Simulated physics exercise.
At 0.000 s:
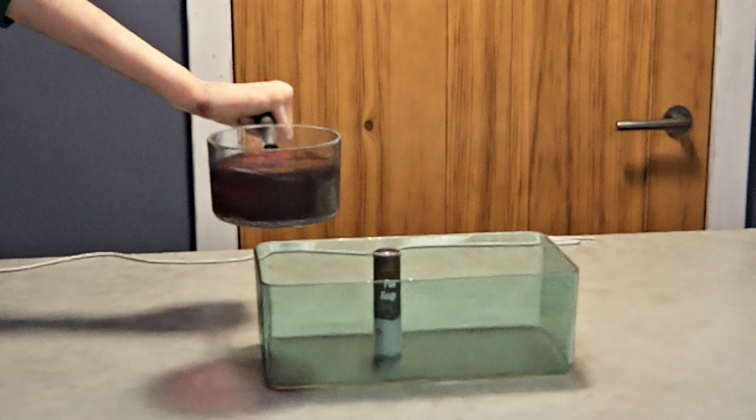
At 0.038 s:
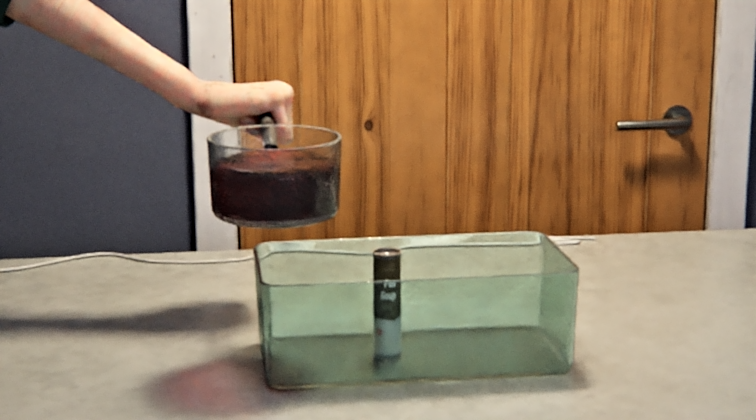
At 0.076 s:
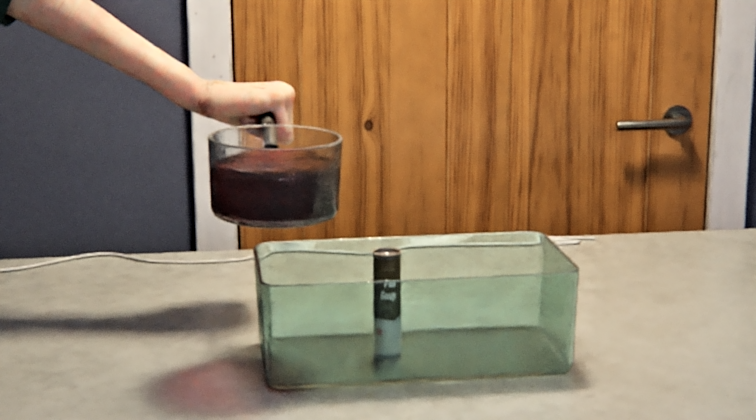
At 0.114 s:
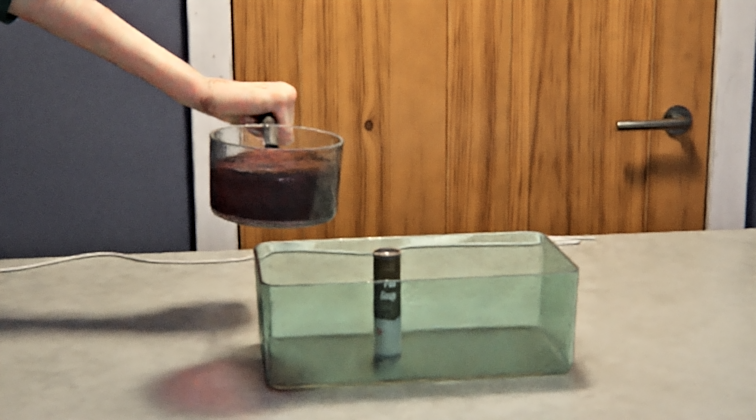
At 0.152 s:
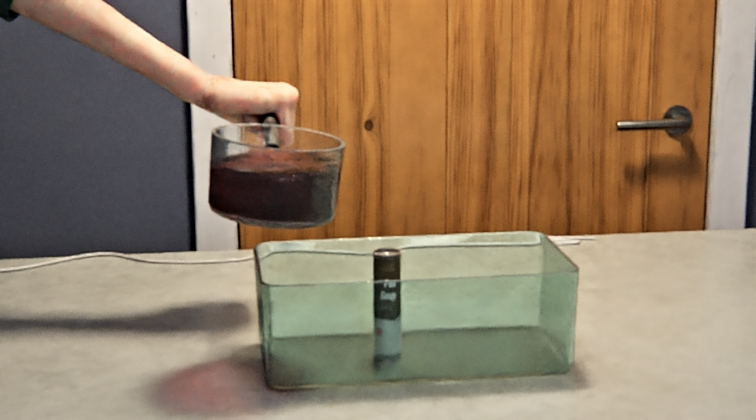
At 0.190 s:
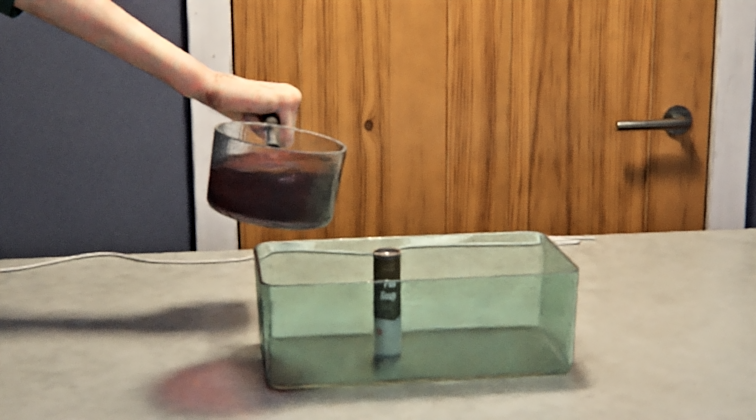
A hand gripping a clear glass saucepan of dark reddish-brown liquid holds it above the left end of an empty, pale green see-through basin, viewed from the side across a grey tabletop. A dark-and-pale tin stands inside the basin, with a thin white cord, a wooden door and dark walls behind. The saucepan stays nearly still, then the hand slowly tilts it slightly rightwards.
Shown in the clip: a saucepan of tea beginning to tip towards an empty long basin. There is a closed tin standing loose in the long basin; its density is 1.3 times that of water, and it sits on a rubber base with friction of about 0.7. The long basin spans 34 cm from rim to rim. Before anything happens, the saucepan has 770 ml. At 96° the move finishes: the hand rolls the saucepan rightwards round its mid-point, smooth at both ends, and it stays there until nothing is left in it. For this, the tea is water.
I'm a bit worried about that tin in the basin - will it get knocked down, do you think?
No, it should stay standing.
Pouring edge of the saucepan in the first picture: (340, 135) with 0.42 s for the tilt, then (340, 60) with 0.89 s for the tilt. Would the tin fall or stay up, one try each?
The tin overturns the first time and stays vertical the second time.
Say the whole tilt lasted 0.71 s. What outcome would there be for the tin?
The tin remains upright.
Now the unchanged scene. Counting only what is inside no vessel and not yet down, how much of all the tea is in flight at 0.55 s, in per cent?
My guess is roughly 22 %.
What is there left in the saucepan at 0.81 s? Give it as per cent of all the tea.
22 in a hundred, give or take.
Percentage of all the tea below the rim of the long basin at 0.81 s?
70 per cent or thereabouts.
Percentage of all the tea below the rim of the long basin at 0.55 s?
I reckon close to 4 percent of it.
After 0.55 s the tilt is 65° and 75 per cent is still to pour; the tin stands where it began.
After 0.81 s the tilt is 94° and 22 per cent is still to pour; the tin stands where it began.
After 1.09 s the tilt is 96° and 5 per cent is still to pour; the tin stands where it began.
After 1.39 s the tilt is 96° and 1 per cent is still to pour; the tin stands where it began.
In the end the tin stands where it began.
